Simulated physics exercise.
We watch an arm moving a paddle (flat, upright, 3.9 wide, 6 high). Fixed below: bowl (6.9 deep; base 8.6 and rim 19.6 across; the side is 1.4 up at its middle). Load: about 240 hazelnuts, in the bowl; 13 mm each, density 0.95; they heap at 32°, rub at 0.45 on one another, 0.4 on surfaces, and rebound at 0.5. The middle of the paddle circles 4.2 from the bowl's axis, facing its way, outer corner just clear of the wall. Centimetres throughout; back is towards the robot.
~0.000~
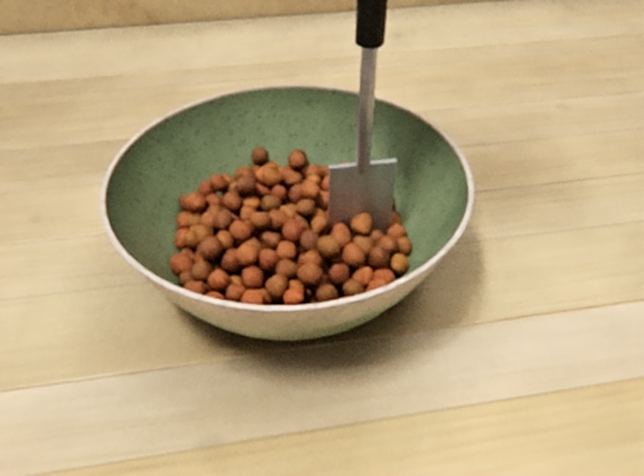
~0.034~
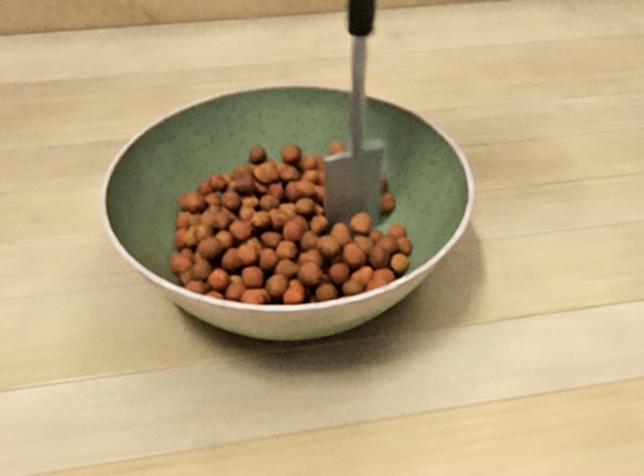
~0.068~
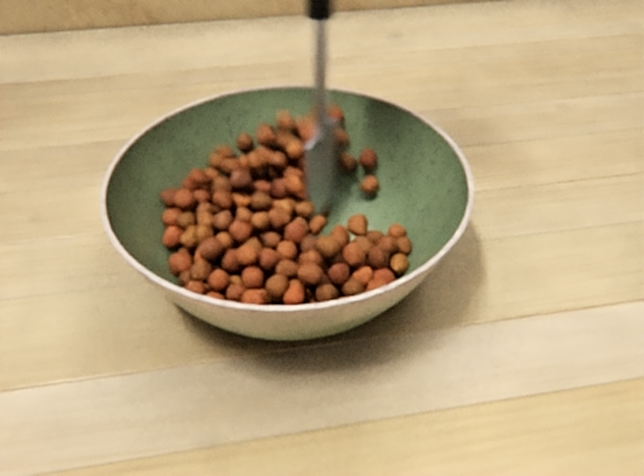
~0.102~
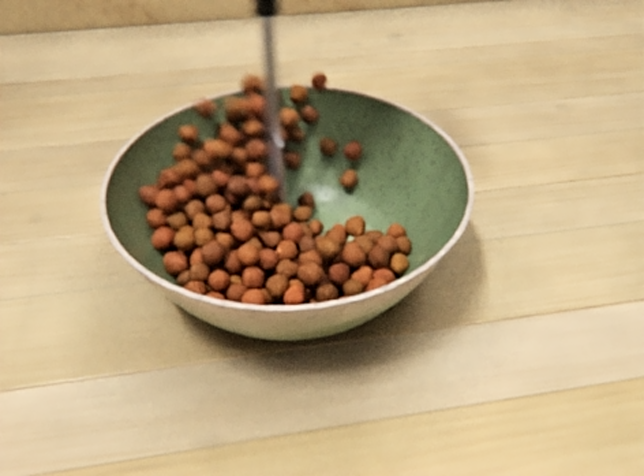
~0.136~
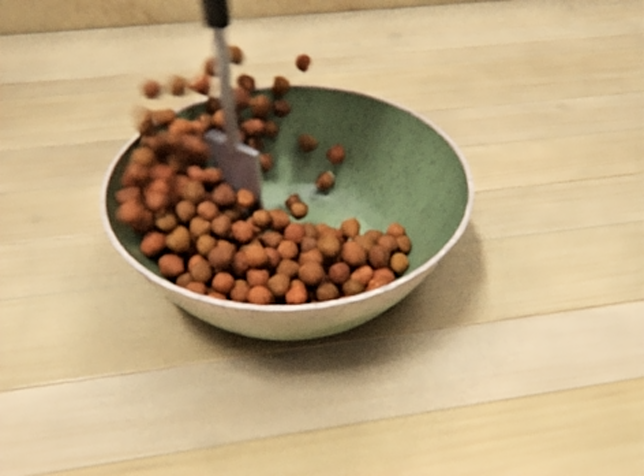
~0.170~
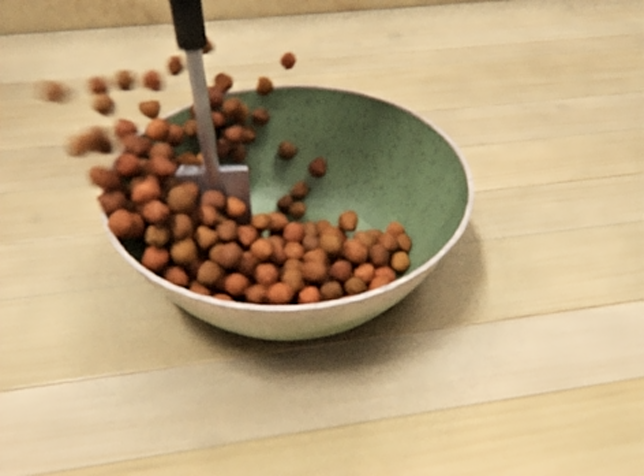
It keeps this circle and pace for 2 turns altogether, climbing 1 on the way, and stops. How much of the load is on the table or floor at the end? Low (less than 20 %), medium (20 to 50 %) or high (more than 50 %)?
A medium share, 20 to 50 %, ends on the table or floor.
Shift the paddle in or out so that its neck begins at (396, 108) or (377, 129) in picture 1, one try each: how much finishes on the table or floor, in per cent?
Some 20 and 40 per cent.
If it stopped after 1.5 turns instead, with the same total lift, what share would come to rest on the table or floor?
In that case some 30 per cent.
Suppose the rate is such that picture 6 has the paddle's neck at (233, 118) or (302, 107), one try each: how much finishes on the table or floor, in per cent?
About 15 and 0 per cent.
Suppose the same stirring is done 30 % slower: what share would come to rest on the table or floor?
Then about 10 per cent.
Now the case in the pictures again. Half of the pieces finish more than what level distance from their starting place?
About 11 cm.
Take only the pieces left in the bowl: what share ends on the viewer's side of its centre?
Roughly 50 per cent.
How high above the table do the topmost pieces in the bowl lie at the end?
Some 5.0 cm.
After 0.35 s, 22° round, highest piece 13 above the table; 185 in the bowl, 23 on the table or floor, 33 in flight or on the tool.
After 0.53 s, 232° round, highest piece 9 above the table; 169 in the bowl, 68 on the table or floor, 4 in flight or on the tool.
After 0.82 s, 0° round, highest piece 6 above the table; 166 in the bowl, 75 on the table or floor.
After 1.52 s, 0° round, highest piece 5 above the table; 166 in the bowl, 75 on the table or floor.
At rest, 166 in the bowl, 75 on the table or floor. That is 31 % on the table or floor.
